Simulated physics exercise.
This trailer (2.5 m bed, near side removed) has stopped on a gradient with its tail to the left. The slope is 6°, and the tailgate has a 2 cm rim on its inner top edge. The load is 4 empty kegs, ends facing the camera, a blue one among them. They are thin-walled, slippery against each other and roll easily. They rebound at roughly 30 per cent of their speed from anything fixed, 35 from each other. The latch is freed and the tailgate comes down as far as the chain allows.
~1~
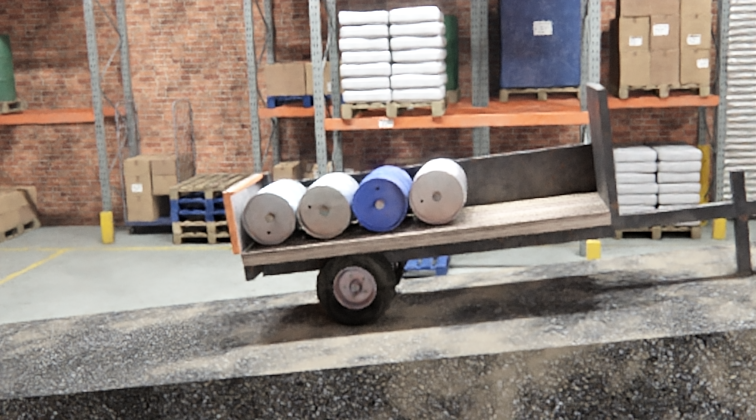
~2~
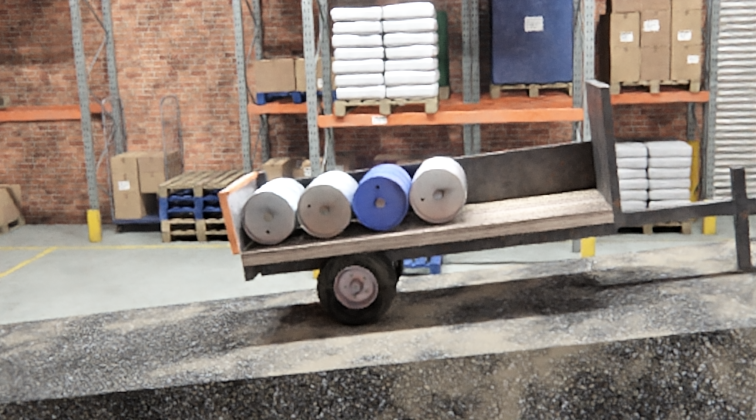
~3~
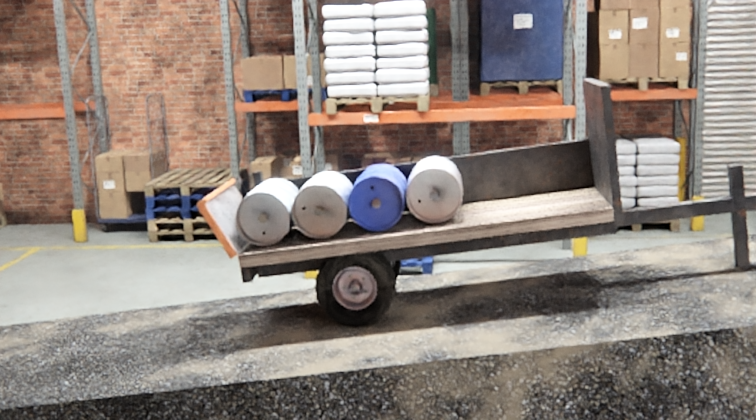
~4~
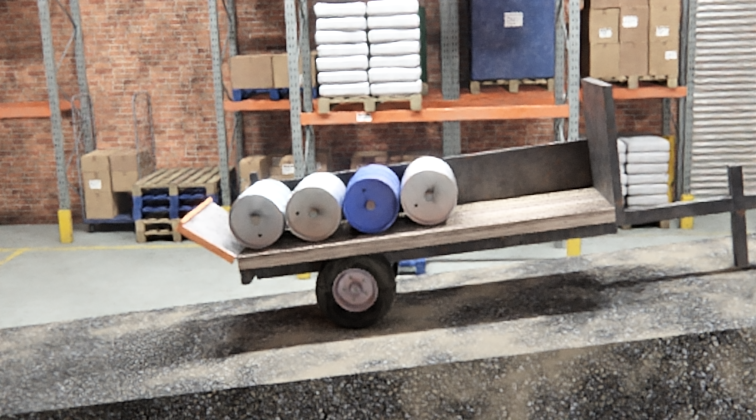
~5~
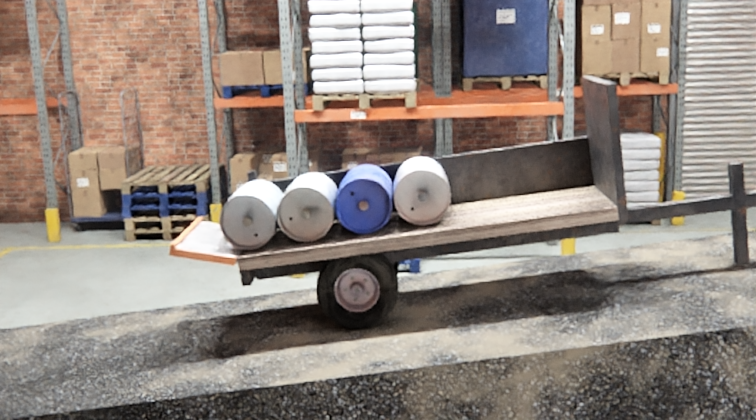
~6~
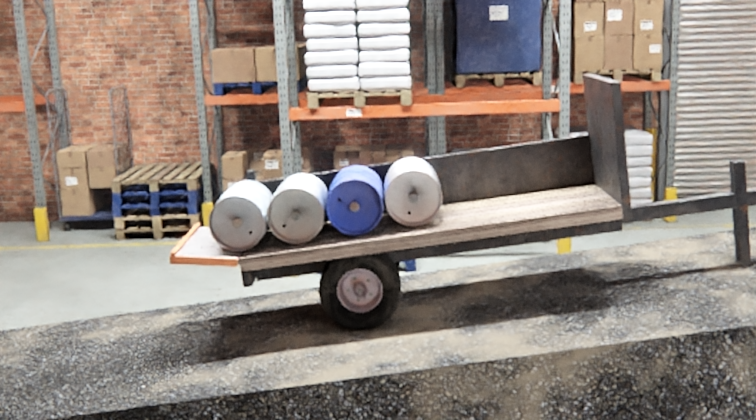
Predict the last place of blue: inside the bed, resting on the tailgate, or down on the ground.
The blue keg comes to rest inside the bed.
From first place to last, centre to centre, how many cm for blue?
Blue 50.
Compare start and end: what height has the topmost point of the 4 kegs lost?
About 5 cm.
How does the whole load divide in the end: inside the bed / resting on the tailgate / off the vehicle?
3, 1 and 0.
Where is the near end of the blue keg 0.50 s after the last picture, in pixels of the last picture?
At about (324, 212).
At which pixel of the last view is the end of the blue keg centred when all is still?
Around (305, 215).
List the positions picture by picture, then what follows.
Blue at (379, 205); gate 84° above level, tip at (227, 195); 4 of the 4 make up the bottom layer on the bed, in the first picture.
Blue at (380, 204); gate 81° above level, tip at (223, 195), in the second picture.
Blue at (376, 204); gate 61° above level, tip at (200, 204), in the third picture.
Blue at (371, 206); gate 33° above level, tip at (180, 228), in the fourth picture.
Blue at (364, 206); gate 11° above level, tip at (173, 252), in the fifth picture.
Blue at (355, 208); gate 5° above level, tip at (173, 259), in the sixth picture.
Then, 0.3 s after the last picture, blue is on the bed, 70 cm short of the hinge, rolling left; 0 gone off the back.
Then, 0.5 s after the last picture, blue is on the bed, 60 cm short of the hinge, rolling left; 0 gone off the back.
Then, 0.8 s after the last picture, blue is on the bed, 50 cm short of the hinge, rolling left; 0 gone off the back.
At rest (1.1 s after the last picture), blue is on the bed, 45 cm short of the hinge; 0 gone off the back.
